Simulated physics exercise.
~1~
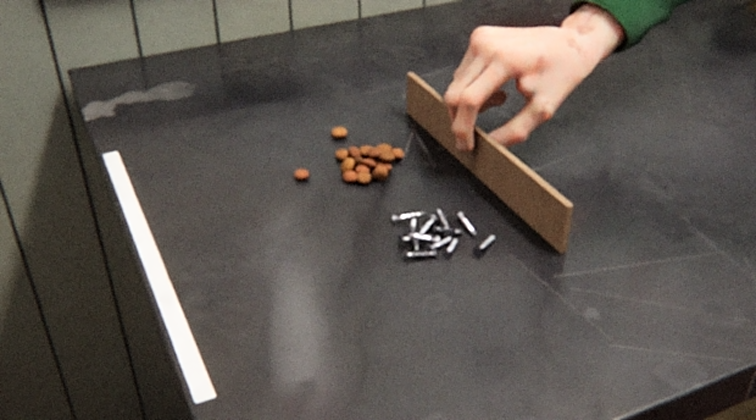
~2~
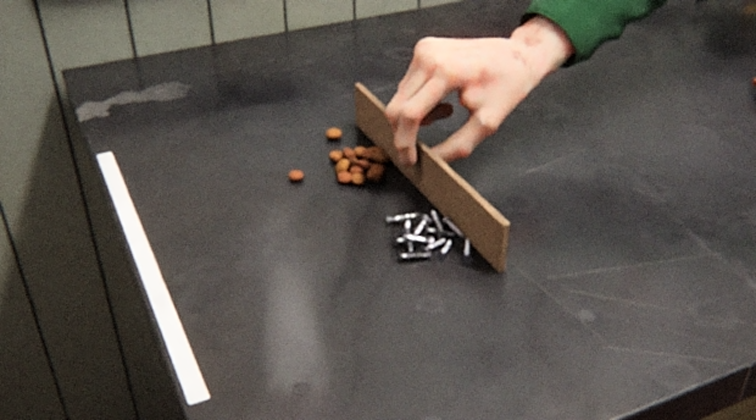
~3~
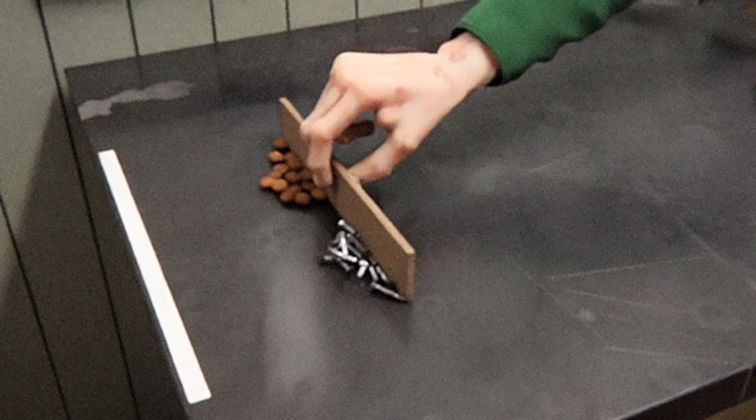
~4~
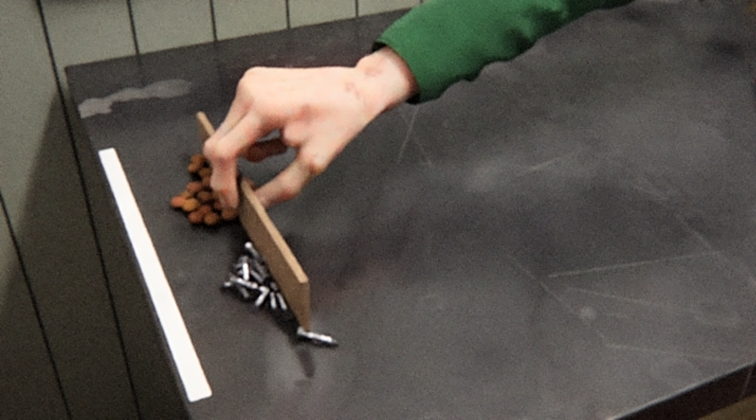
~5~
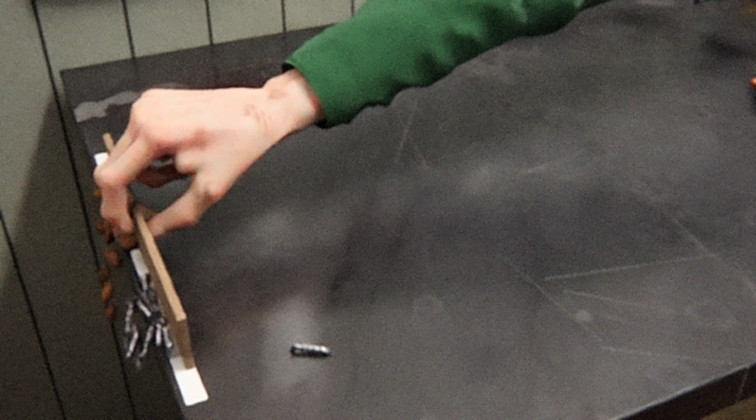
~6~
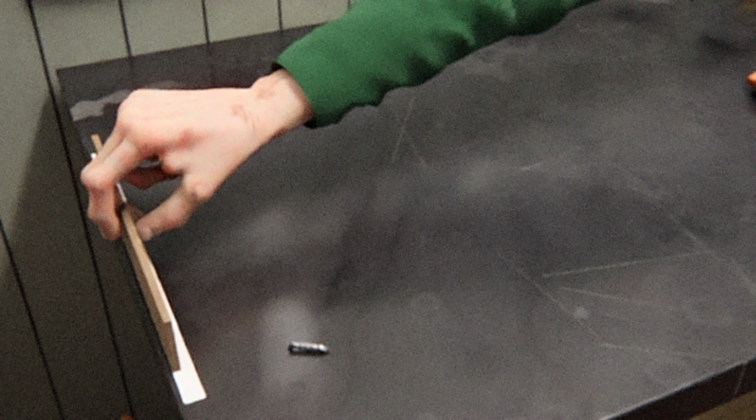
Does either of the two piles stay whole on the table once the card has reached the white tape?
No, pieces from both the brown pile and the silvery pile went over the edge, though one silvery piece was left behind on the table.
